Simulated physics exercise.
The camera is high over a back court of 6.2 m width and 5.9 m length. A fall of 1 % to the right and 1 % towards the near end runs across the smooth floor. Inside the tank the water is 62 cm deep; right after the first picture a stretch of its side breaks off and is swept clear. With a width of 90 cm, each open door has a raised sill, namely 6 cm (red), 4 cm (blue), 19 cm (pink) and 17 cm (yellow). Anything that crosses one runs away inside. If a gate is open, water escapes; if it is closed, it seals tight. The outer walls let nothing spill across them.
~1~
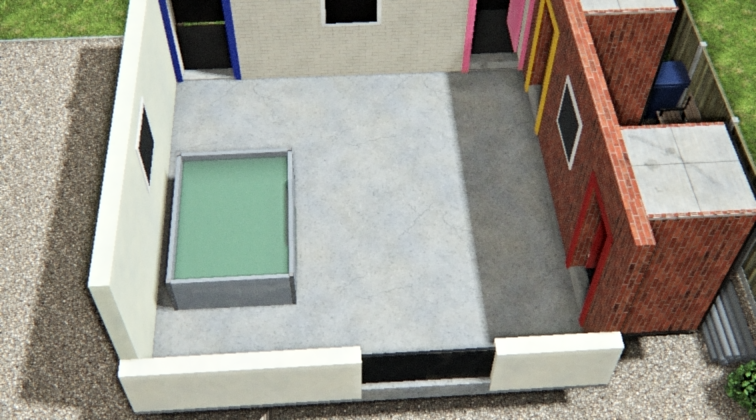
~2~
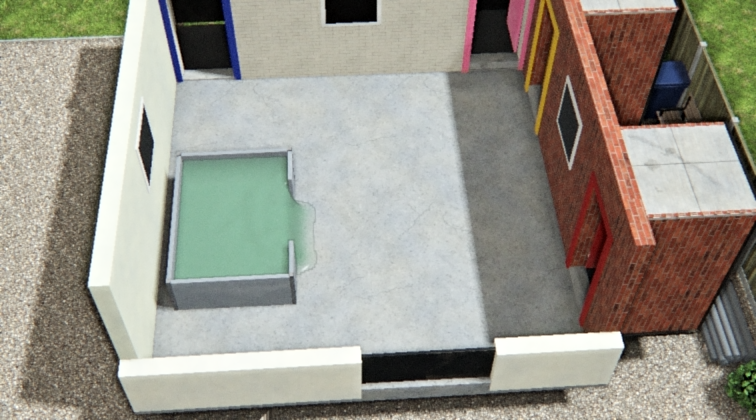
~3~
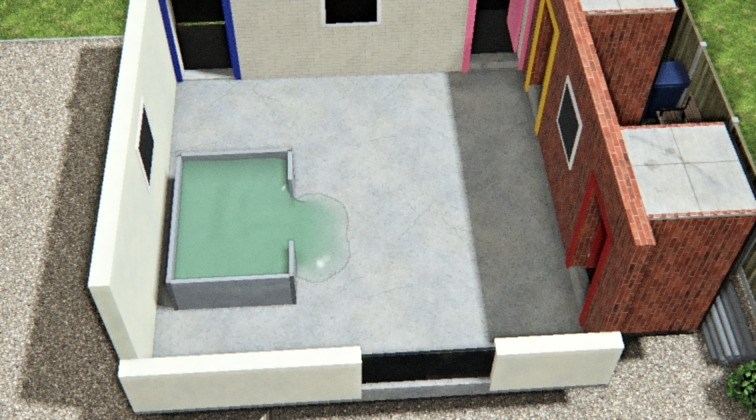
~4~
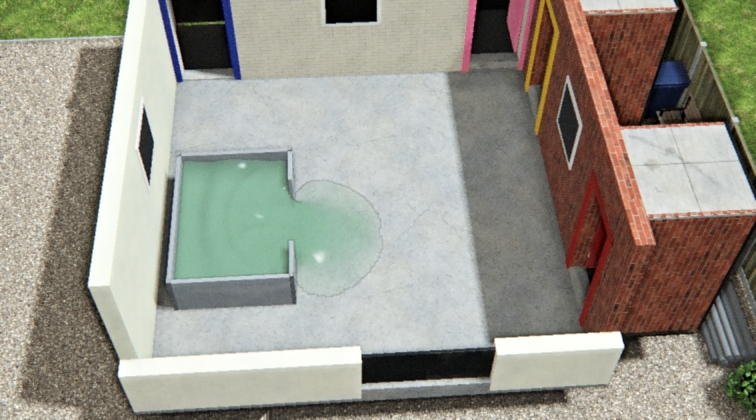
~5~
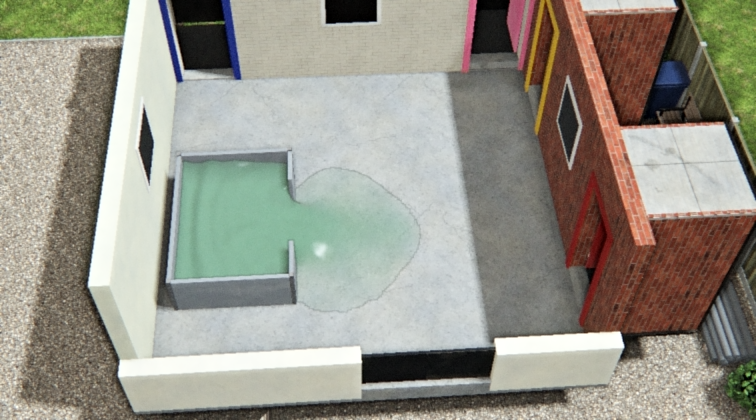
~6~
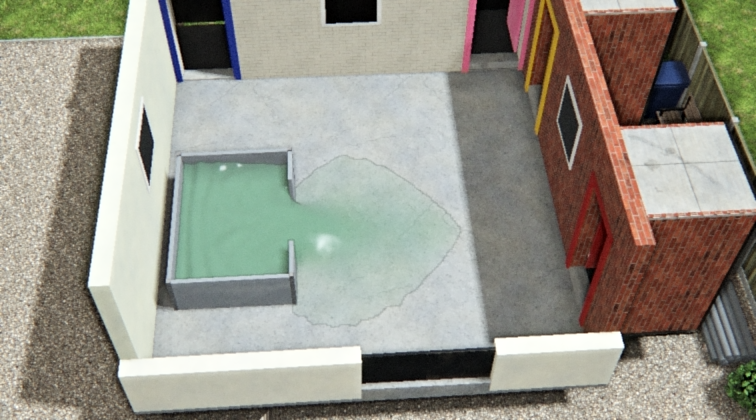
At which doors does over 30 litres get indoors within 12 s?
One by one: At the red door the water let in will surpass the limit; at the blue door the water let in will remain short of the limit; at the pink door the water let in will remain short of the limit; at the yellow door the water let in will remain short of the limit.
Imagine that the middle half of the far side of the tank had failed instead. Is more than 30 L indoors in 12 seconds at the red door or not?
Well, at red it would be too little.
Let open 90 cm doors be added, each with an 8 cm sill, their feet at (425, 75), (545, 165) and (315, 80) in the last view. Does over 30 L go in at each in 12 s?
So, in the order given, it's shy of the mark, then beyond the mark, then shy of the mark.
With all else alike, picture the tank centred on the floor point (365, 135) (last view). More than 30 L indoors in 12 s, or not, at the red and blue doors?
Against that limit: Red above, blue under.
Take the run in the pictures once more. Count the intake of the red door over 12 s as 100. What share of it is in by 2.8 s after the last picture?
Share by then: ~ 40 %.
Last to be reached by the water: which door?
The answer is the blue door.
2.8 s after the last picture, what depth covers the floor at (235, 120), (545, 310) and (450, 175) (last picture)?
Roughly 0, 16, 3 cm.
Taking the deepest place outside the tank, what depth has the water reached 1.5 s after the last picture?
Around 40 centimetres.
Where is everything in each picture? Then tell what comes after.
In the first picture, still water, 62 cm deep, in the tank at (233, 215).
In the second picture, the front is at (304, 205), 0.6 m from the gap at (291, 230); 0.3 m2 of floor is under water; 62 cm left at the back of the tank.
In the third picture, water pours out at (291, 230) and has run 0.9 m, to (338, 207); typically 11 cm deep outside, 62 cm at the tank's back.
In the fourth picture, the front is at (373, 217), 1.3 m from the gap at (291, 231); 2.1 m2 of floor is under water; 58 cm left at the back of the tank.
In the fifth picture, the front is at (414, 241), 1.9 m from the gap at (291, 230); 3.5 m2 of floor is under water; 51 cm left at the back of the tank.
In the sixth picture, the front is at (450, 223), 2.5 m from the gap at (291, 230); 5.0 m2 of floor is under water; 55 cm left at the back of the tank.
Then, 0.7 s after the last picture water covers 40 % of the floor and is deepest (32 cm) near (305, 239); red door not reached, blue door not reached, pink door not reached, yellow door not reached.
Then, 1.5 s after the last picture water covers 55 % of the floor and is deepest (40 cm) near (590, 361); red door 18 cm at the sill, 34 L in, blue door not reached, pink door not reached, yellow door 12 cm at the sill, 0 L in.
Then, 2.8 s after the last picture water covers 60 % of the floor and is deepest (22 cm) near (523, 74); red door 18 cm at the sill, 111 L in, blue door not reached, pink door 18 cm at the sill, 2 L in, yellow door 11 cm at the sill, 0 L in.
Then, 6.3 s after the last picture water covers 85 % of the floor and is deepest (13 cm) near (590, 361); red door 12 cm at the sill, 213 L in, blue door 1 cm at the sill, 0 L in, pink door 10 cm at the sill, 4 L in, yellow door 10 cm at the sill, 0 L in.
Then, 11.3 s after the last picture water covers 100 % of the floor and is deepest (10 cm) near (590, 361); red door 11 cm at the sill, 277 L in, blue door 4 cm at the sill, 0 L in, pink door 5 cm at the sill, 4 L in, yellow door 7 cm at the sill, 0 L in.
